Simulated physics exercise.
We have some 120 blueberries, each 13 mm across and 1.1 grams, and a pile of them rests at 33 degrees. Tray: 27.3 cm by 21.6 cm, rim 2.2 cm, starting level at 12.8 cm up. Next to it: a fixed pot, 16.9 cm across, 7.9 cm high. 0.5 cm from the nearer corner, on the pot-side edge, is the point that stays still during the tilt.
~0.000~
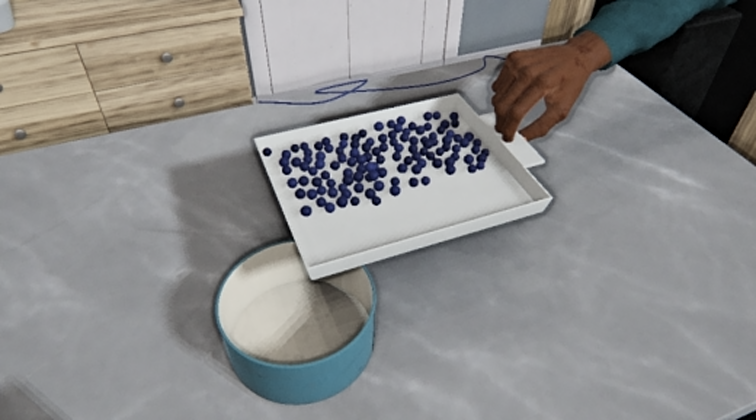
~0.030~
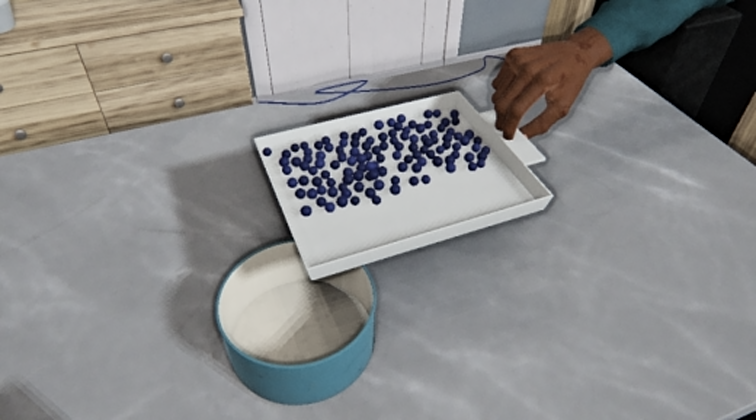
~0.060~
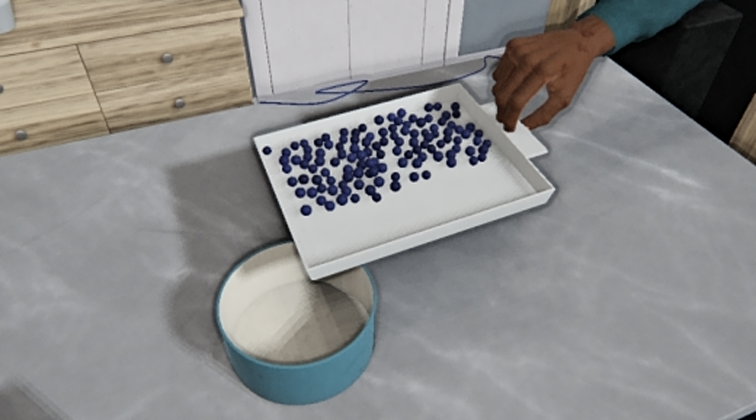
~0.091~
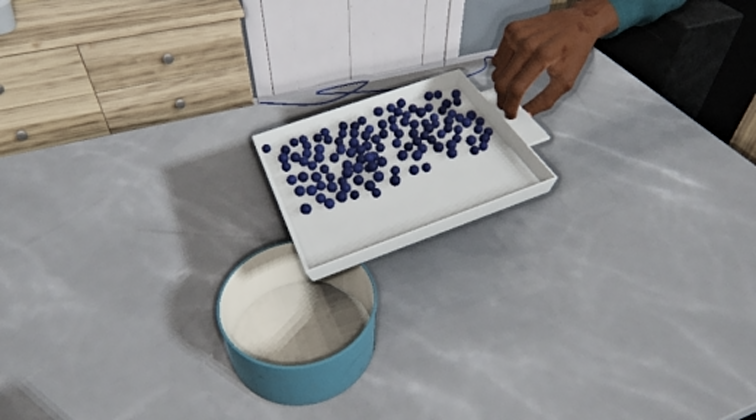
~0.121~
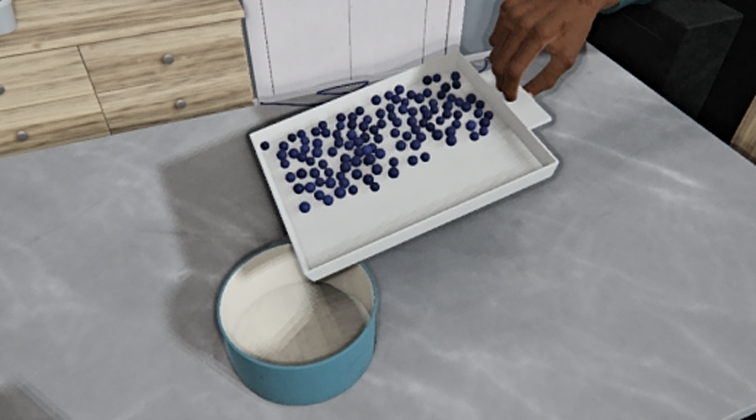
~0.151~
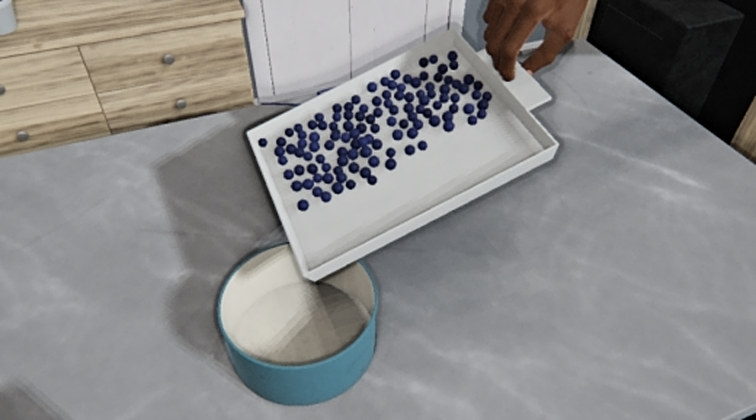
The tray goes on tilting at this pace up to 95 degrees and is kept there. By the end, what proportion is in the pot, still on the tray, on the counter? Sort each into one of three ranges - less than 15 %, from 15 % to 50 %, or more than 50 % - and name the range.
Ranges: Pot: From 15 % to 50 %; tray: Less than 15 %; counter: More than 50 %.
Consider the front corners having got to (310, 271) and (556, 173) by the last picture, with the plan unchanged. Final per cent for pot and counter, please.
The pot gets 35 and the counter 65.
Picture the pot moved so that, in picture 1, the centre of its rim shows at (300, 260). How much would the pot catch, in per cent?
With the pot there, close to 10 per cent.
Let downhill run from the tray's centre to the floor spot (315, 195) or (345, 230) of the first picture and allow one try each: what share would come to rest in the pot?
Near 15 and 35 percent, in that order.
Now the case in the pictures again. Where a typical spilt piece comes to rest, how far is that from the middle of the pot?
Roughly 20 cm.
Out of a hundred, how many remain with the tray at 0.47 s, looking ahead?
Value: About 100%.
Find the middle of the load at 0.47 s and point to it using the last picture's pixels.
Load centre: About (253, 172) px.
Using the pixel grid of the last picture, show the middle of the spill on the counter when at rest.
The spill is centred close to (144, 369).
After 0.34 s, tilt 58 degrees; the tray holds 100 %, the pot 0 %.
After 0.47 s, tilt 85 degrees; the tray holds 100 %, the pot 0 %.
After 0.73 s, tilt 95 degrees; the tray holds 0 %, the pot 25 %.
In the end, at 1.5 s, pot 30 %, tray 0 %, counter 70 %.
